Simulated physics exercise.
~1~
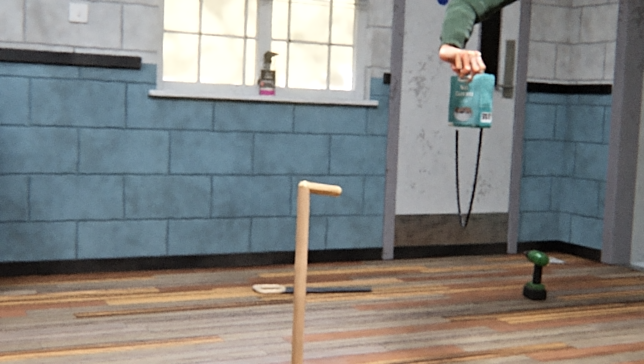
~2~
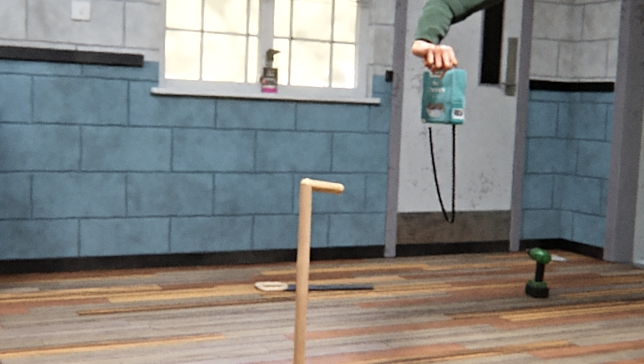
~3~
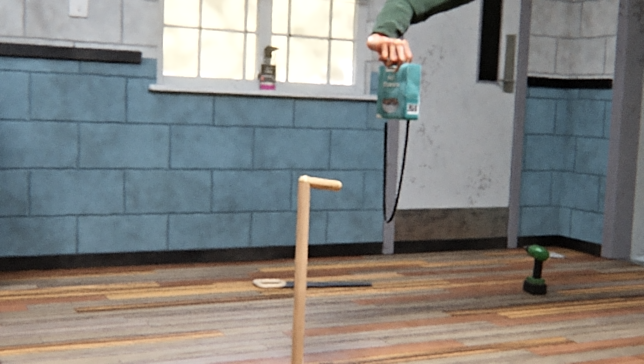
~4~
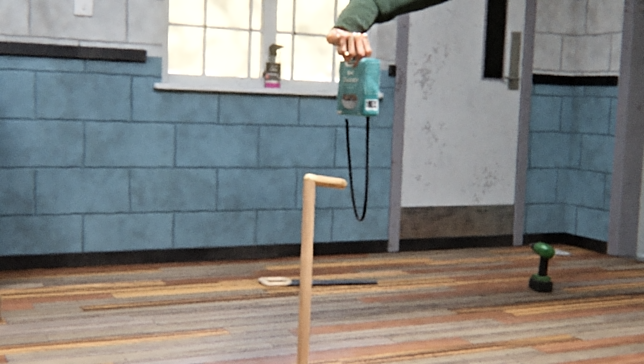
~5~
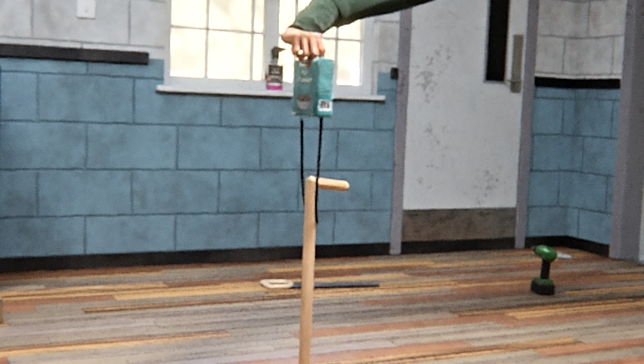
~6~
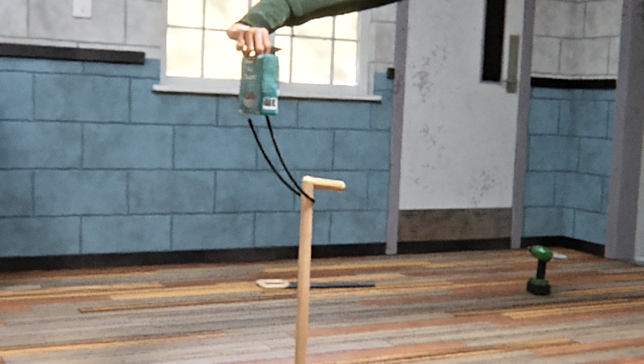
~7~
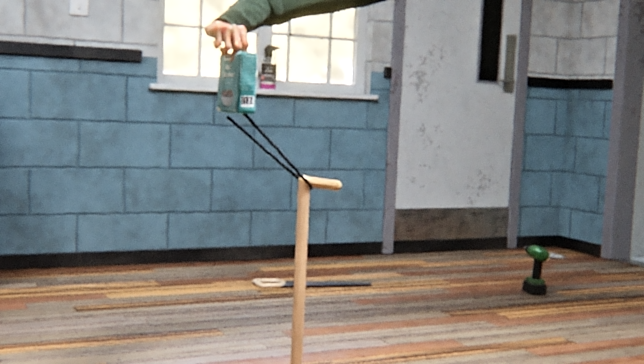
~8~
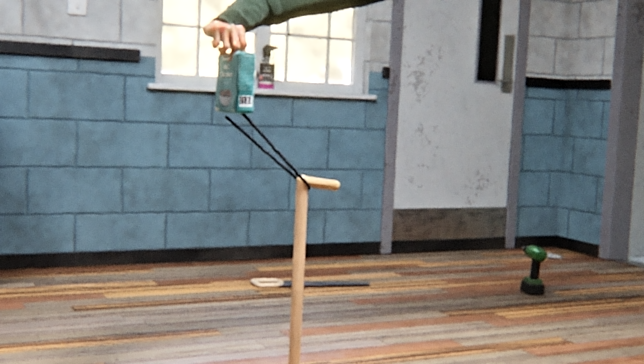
Turquoise pouch carried left by a hand over a wooden post, its dangling black loop catching the post and pulling taut.
